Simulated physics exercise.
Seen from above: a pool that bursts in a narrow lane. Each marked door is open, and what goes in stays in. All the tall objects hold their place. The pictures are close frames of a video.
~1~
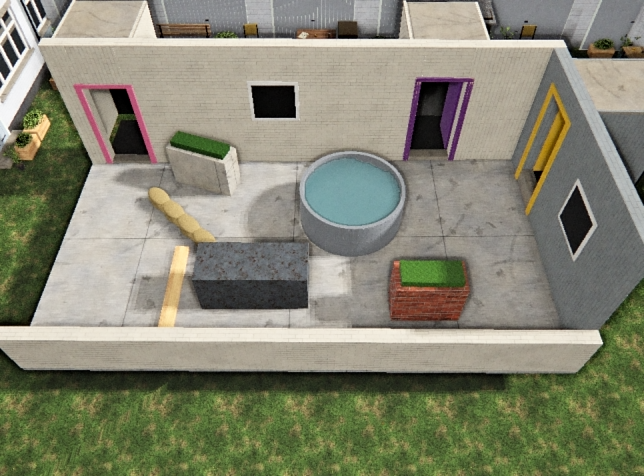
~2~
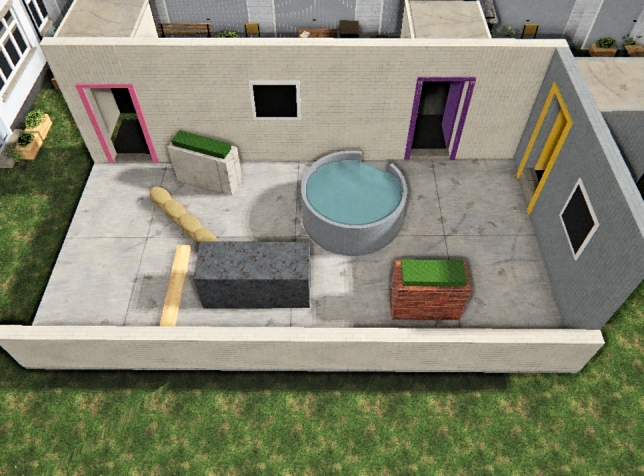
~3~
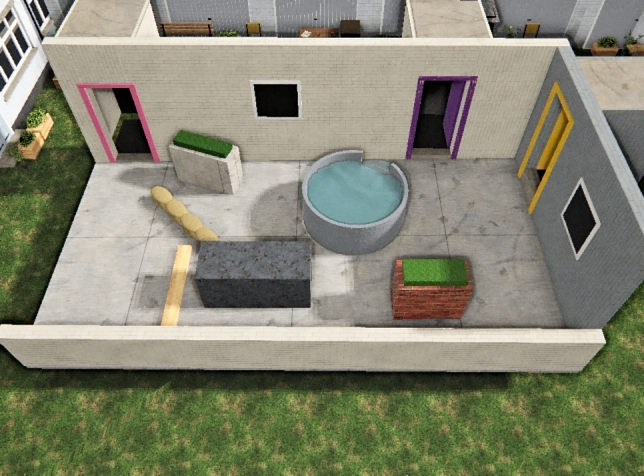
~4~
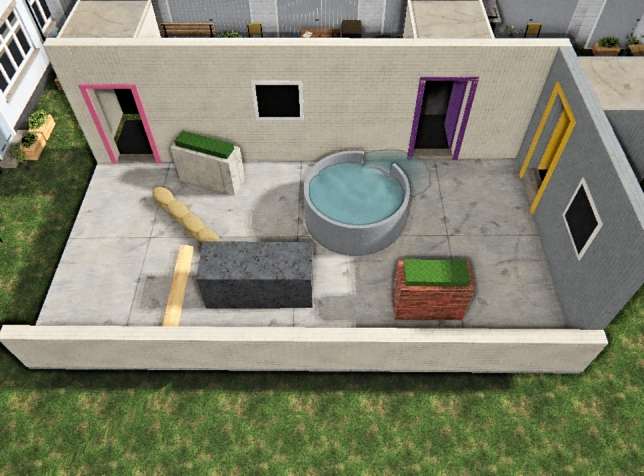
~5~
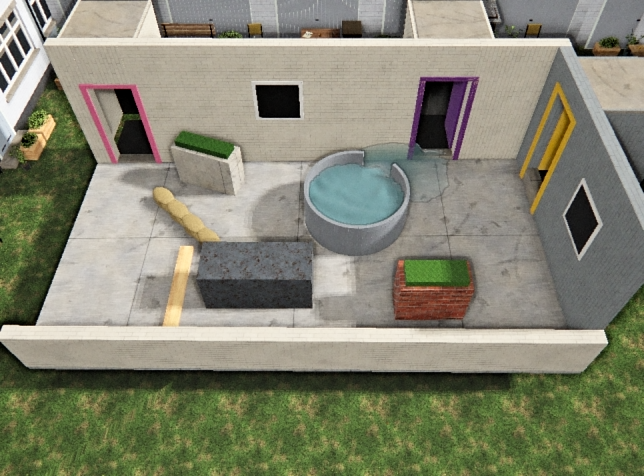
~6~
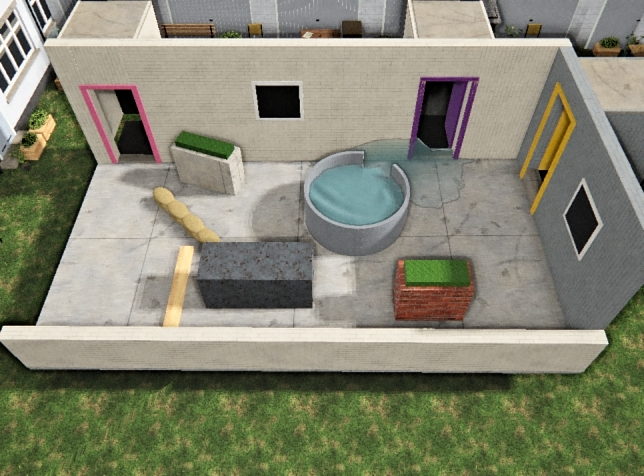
A round pool in a walled yard opens at its far side, and water spreads right.
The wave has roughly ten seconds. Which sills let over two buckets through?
In the end: The pink door stays under that; the purple door takes more than that; the yellow door stays under that.
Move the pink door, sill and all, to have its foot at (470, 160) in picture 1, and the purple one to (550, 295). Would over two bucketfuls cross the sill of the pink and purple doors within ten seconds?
In short: Pink passes that mark; purple keeps below it.
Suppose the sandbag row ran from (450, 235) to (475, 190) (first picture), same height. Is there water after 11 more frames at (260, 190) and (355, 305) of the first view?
One after the other: Wet, not flooded.
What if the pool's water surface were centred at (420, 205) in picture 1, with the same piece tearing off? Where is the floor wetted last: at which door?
It is the pink one.
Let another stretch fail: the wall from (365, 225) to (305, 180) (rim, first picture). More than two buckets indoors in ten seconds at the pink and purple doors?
Then: The pink one floods; the purple one stays under.
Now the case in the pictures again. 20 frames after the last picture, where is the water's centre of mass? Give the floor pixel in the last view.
Near (392, 212).
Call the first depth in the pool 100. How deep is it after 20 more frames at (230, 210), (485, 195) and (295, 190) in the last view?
In turn 4, 14 and 4 in a hundred.
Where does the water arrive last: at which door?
The pink-painted one.
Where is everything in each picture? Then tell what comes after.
The round pool at (352, 191) is whole and still, in the first frame.
Water pours out on the round pool's far side and has run to a hidden place, in the second frame.
The front is at a hidden place, out from the gap on the round pool's far side, in the third frame.
The front is at (419, 160), out from the gap on the round pool's far side, in the fourth frame.
Water pours out on the round pool's far side and has run to (446, 160), in the fifth frame.
Water pours out on the round pool's far side and has run to (471, 159), in the sixth frame.
A moment on, water covers 15 % of the floor; the pink door not reached, the purple door over two buckets in, the yellow door not reached.
Next, water covers 25 % of the floor; the pink door not reached, the purple door over two buckets in, the yellow door wet at the sill, nothing in.
Then, water covers 45 % of the floor; the pink door wet at the sill, nothing in, the purple door over two buckets in, the yellow door wet at the sill, nothing in.
Later, water covers 65 % of the floor; the pink door wet at the sill, nothing in, the purple door far over two buckets in, the yellow door wet at the sill, nothing in.
In the end, water covers 80 % of the floor; the pink door wet at the sill, nothing in, the purple door far over two buckets in, the yellow door wet at the sill, nothing in.
